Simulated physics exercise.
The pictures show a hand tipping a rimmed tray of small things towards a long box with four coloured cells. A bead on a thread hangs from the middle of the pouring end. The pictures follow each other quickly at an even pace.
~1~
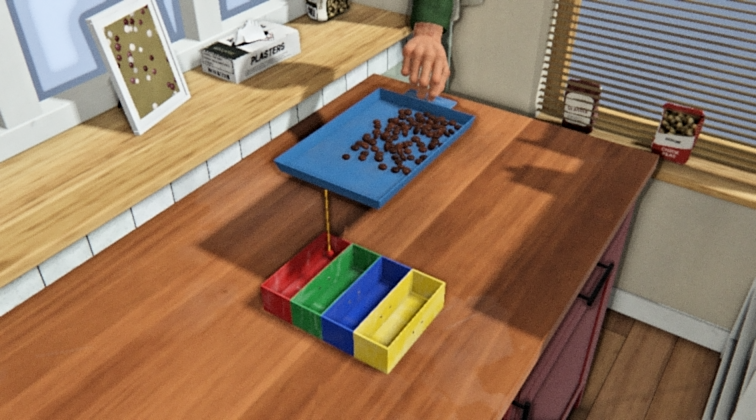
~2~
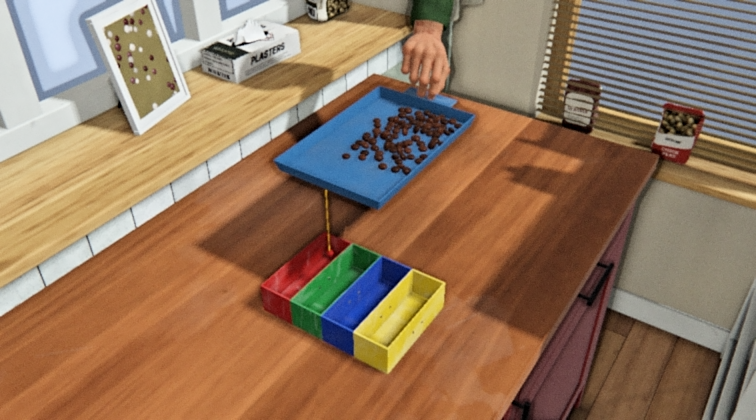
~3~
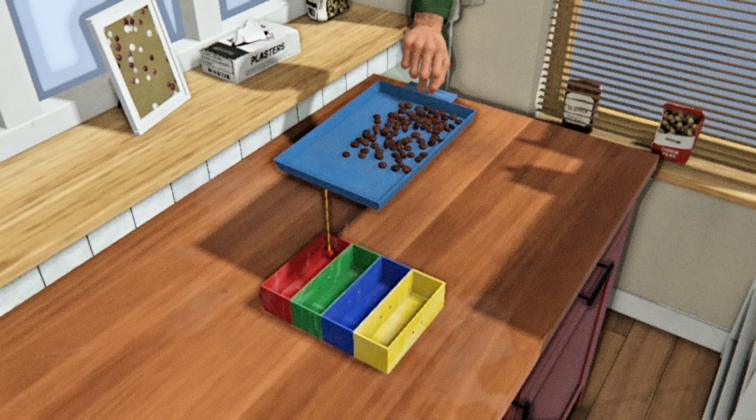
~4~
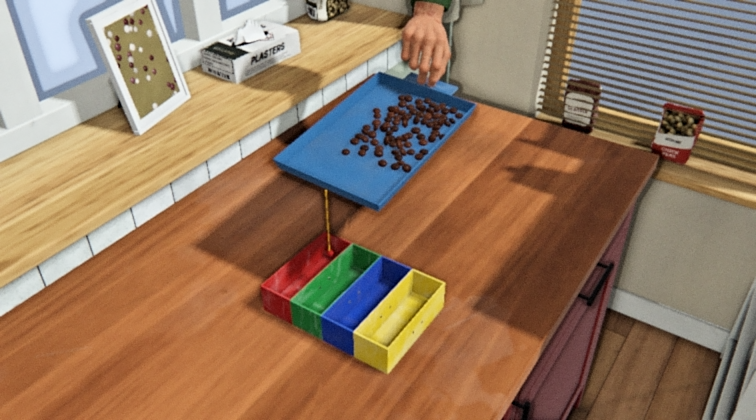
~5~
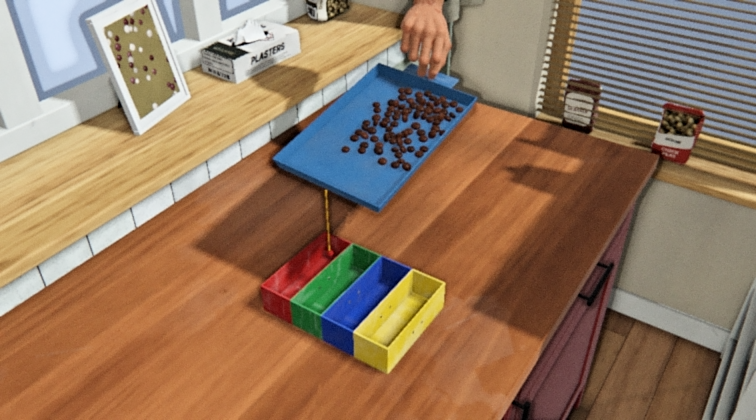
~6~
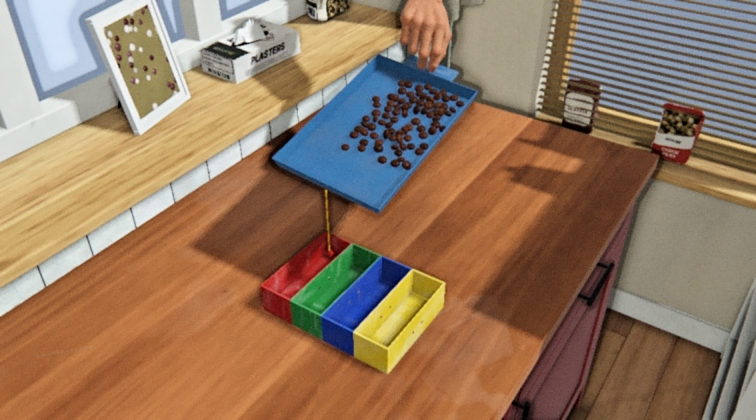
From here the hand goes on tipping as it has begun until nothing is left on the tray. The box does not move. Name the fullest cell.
Fullest: The blue cell.
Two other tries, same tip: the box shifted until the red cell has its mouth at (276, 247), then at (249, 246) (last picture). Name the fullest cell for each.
One: The yellow cell. Two: The cell in yellow.
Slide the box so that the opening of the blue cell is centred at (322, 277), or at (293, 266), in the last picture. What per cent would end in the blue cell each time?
Near 10 % and 0 %.
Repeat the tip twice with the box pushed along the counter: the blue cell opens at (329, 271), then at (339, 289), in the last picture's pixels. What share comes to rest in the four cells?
Near 70 % and 100 %.
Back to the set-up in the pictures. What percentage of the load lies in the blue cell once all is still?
Close to 70 per cent.
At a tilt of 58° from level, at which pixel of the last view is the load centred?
Close to (369, 197).
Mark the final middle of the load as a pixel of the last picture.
Close to (365, 311).
Soon after the last picture, tray tipped steeply; nearly all on the tray; a stray few in the blue cell; a small part falling or outside the box.
A little later, tray tipped right over; a small part on the tray; about half in the blue cell; a small part in the green cell; a small part in the yellow cell; a small part falling or outside the box.
Later still, tray tipped past a quarter turn; about two thirds in the blue cell; about a quarter in the green cell; a small part in the yellow cell.
At rest, tray tipped past a quarter turn; about two thirds in the blue cell; about a quarter in the green cell; a small part in the yellow cell; none in the red cell.
